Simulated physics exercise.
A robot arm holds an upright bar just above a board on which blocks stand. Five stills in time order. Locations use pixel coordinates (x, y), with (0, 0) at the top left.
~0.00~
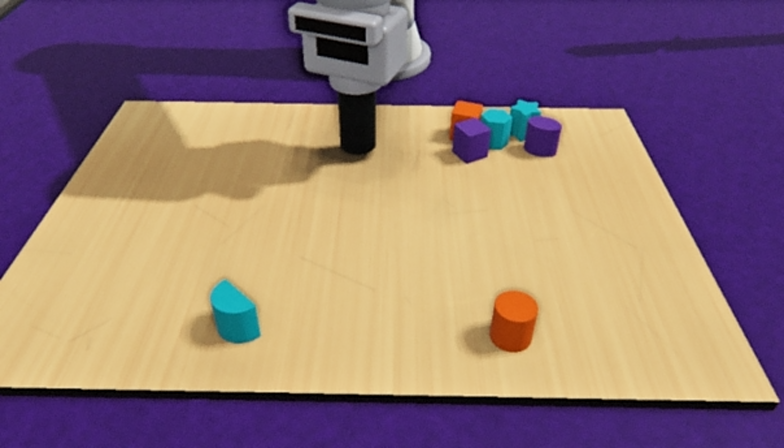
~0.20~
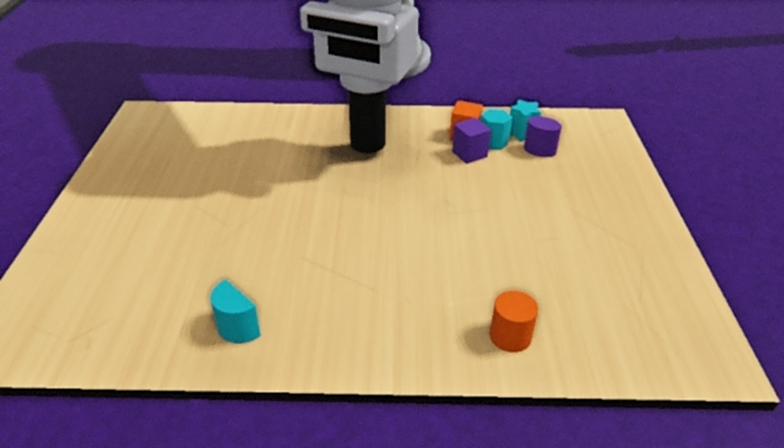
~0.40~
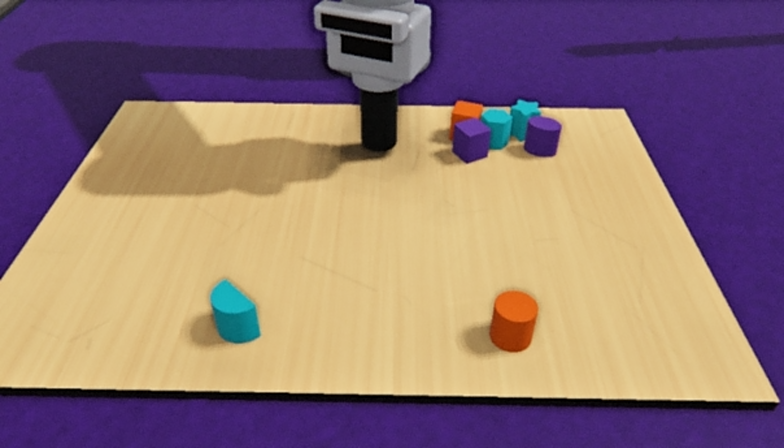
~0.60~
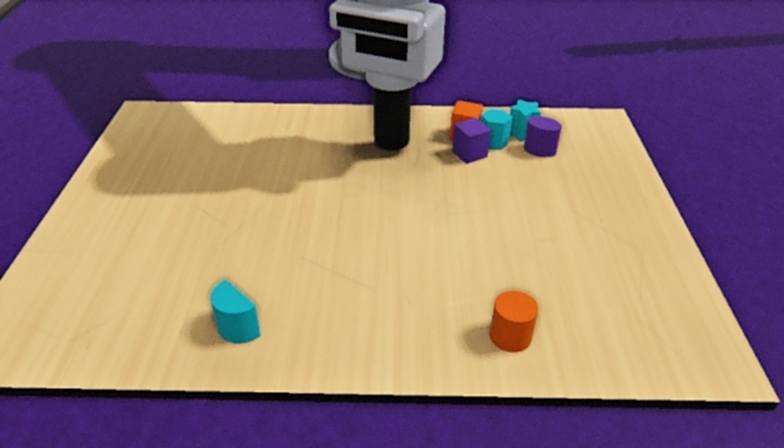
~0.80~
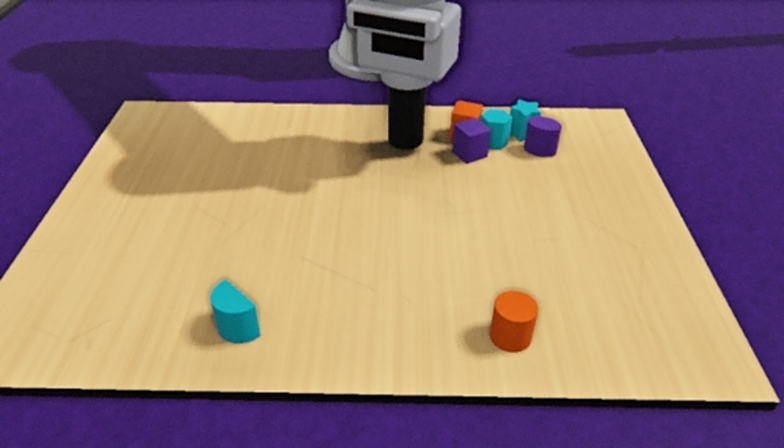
A robot arm slides its black bar slowly right across the board, nearing some clustered blocks.
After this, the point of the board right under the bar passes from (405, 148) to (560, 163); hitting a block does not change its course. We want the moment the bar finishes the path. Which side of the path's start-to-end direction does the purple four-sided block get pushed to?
Side: Right.
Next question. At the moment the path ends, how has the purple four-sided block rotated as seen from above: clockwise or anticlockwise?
That block twists clockwise.
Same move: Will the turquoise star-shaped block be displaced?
No - that is not the case.
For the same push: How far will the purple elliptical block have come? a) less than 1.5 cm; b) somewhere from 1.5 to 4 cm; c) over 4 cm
(b)
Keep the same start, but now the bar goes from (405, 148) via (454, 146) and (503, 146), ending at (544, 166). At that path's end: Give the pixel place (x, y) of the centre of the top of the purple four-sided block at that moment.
So, by the moment the path ends, you'll find the top centre of the purple four-sided block at (533, 152).
What follows on the original path. One third of the way, bar at (458, 146); purple four-sided block at (496, 130); turquoise hexagon at (504, 114), turned 35° anticlockwise.
Two thirds of the way, bar at (509, 152); purple four-sided block at (547, 138), turned 30° clockwise; turquoise hexagon at (507, 114), turned 50° anticlockwise; purple elliptical block at (549, 122), turned 15° anticlockwise.
At the end, bar at (561, 155); orange four-sided block in place; purple four-sided block at (594, 150), turned 95° clockwise; turquoise hexagon at (507, 114), turned 50° anticlockwise; turquoise star-shaped block in place; purple elliptical block at (570, 119), turned 70° anticlockwise.
